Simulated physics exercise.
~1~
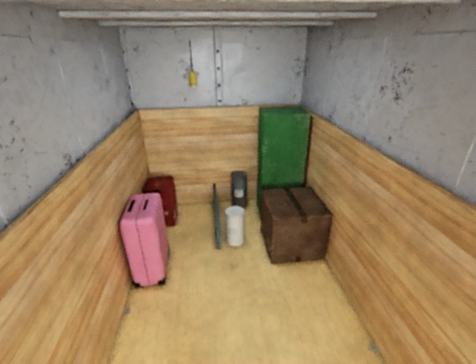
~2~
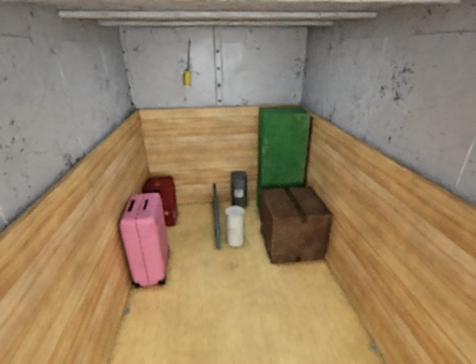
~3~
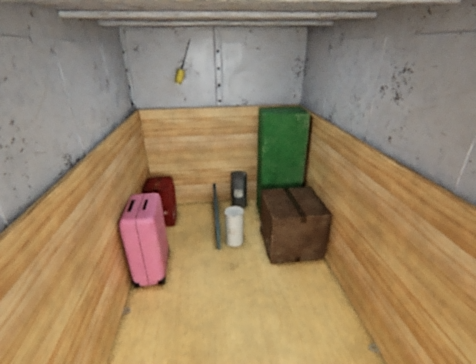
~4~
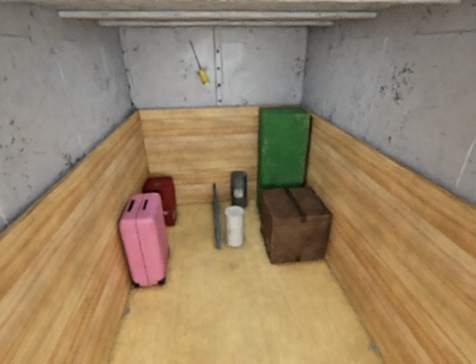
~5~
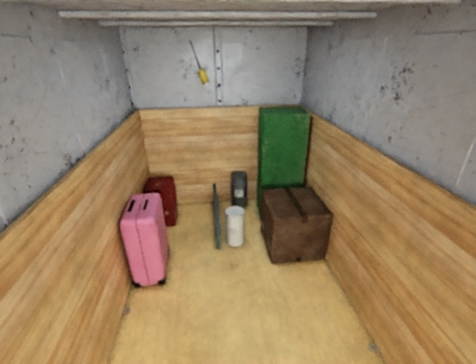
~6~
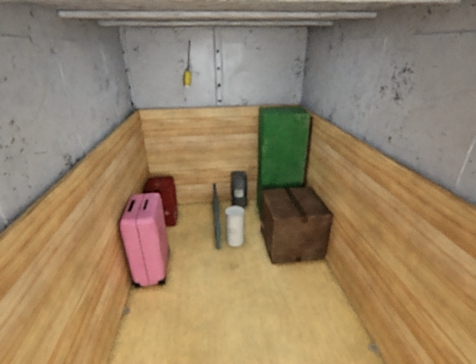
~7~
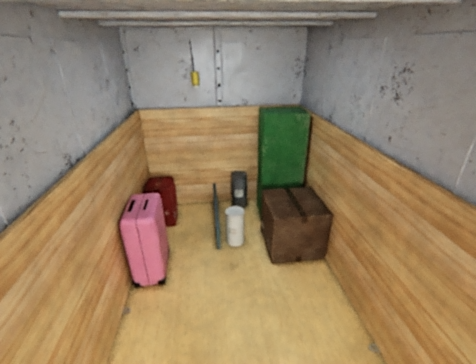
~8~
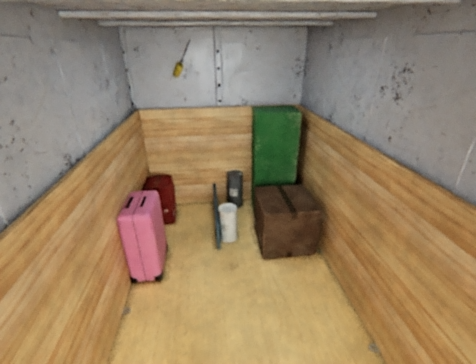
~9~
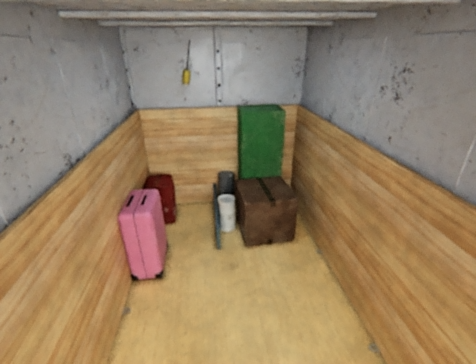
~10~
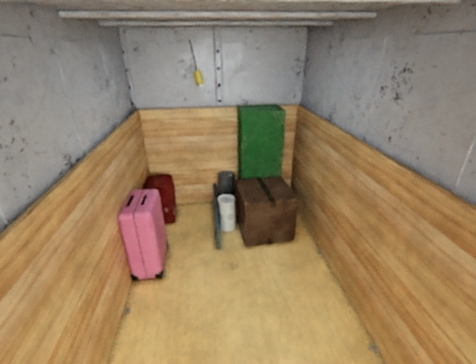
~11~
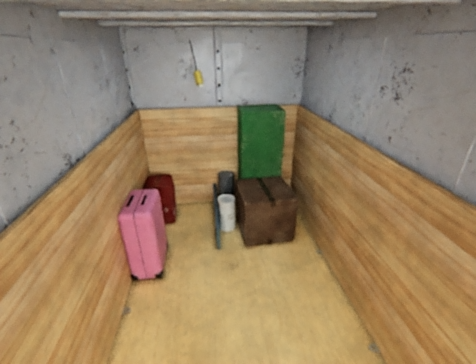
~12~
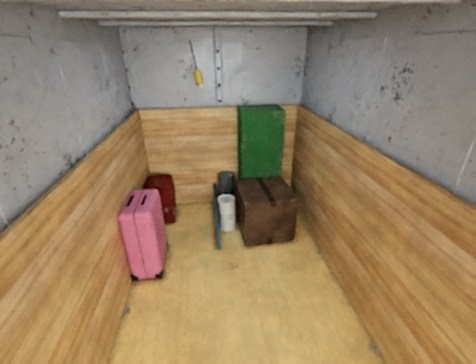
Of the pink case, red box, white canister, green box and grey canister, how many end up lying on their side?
None of them end up on their side. All five are still standing upright.
